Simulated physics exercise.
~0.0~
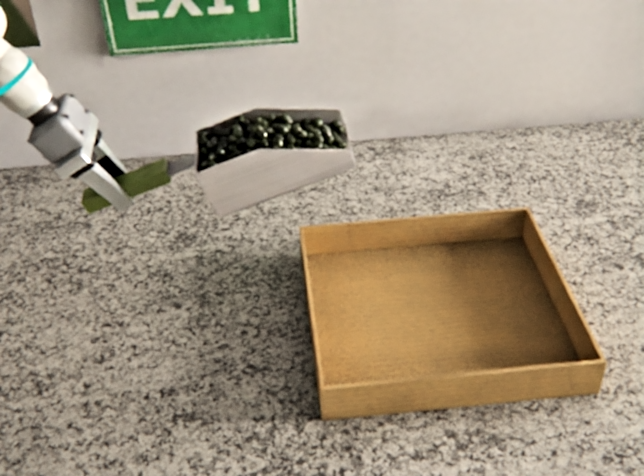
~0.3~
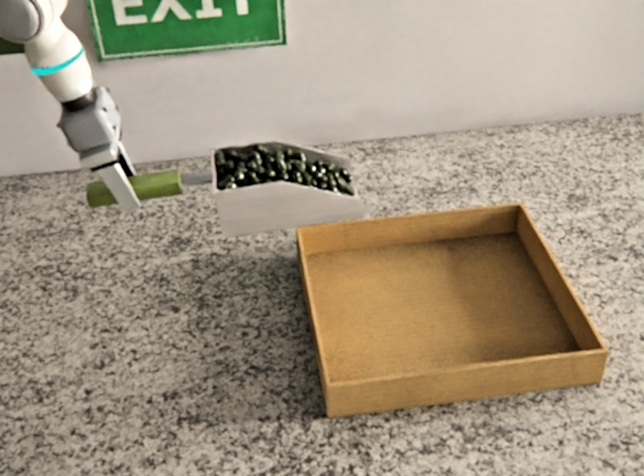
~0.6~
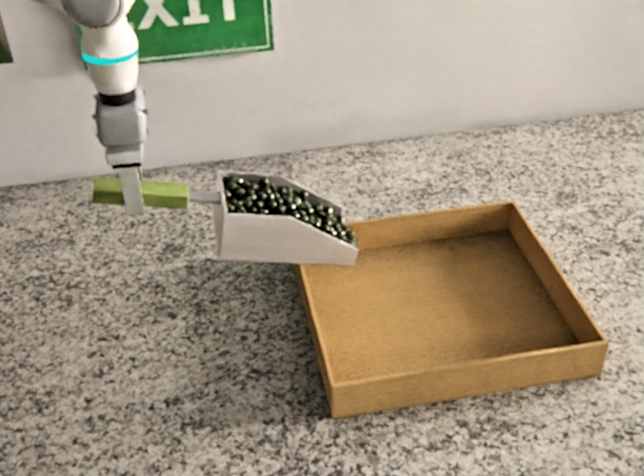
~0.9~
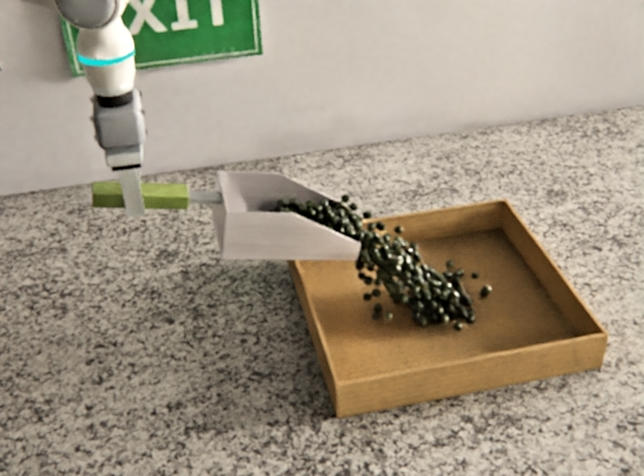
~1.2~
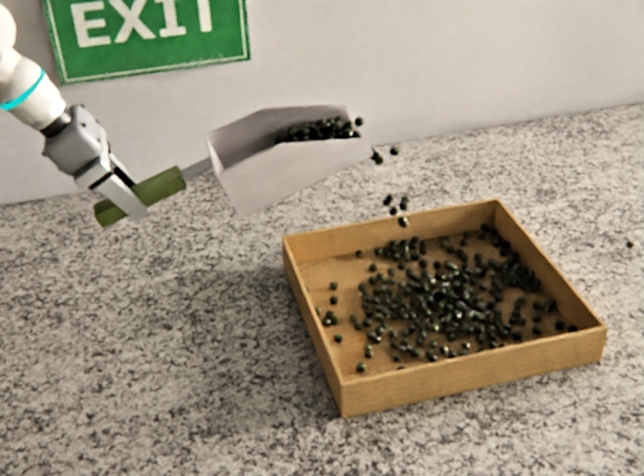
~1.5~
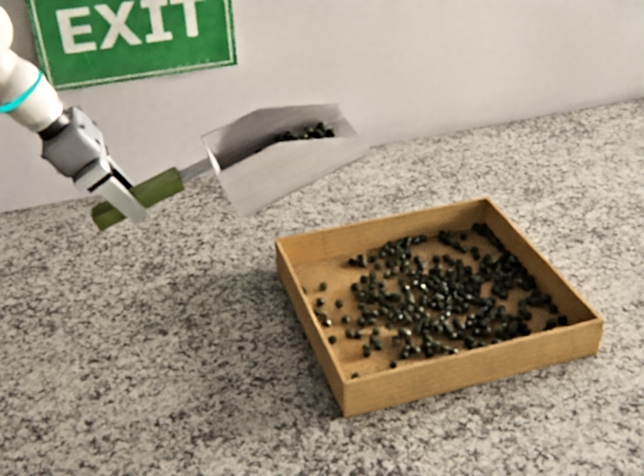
On a speckled grey tabletop, with a green exit sign on the wall behind, a robot arm at the left grips the green handle of a metal scoop heaped with small dark beads. It lowers the scoop toward a shallow, empty wooden tray, tipping its open front downward. The beads slide out over the lip in a thick stream and spread across the tray. The arm then lifts and tilts the scoop back, while a few stragglers still fall. At the end most of the beads lie scattered in the tray, and a smaller batch remains in the raised scoop.
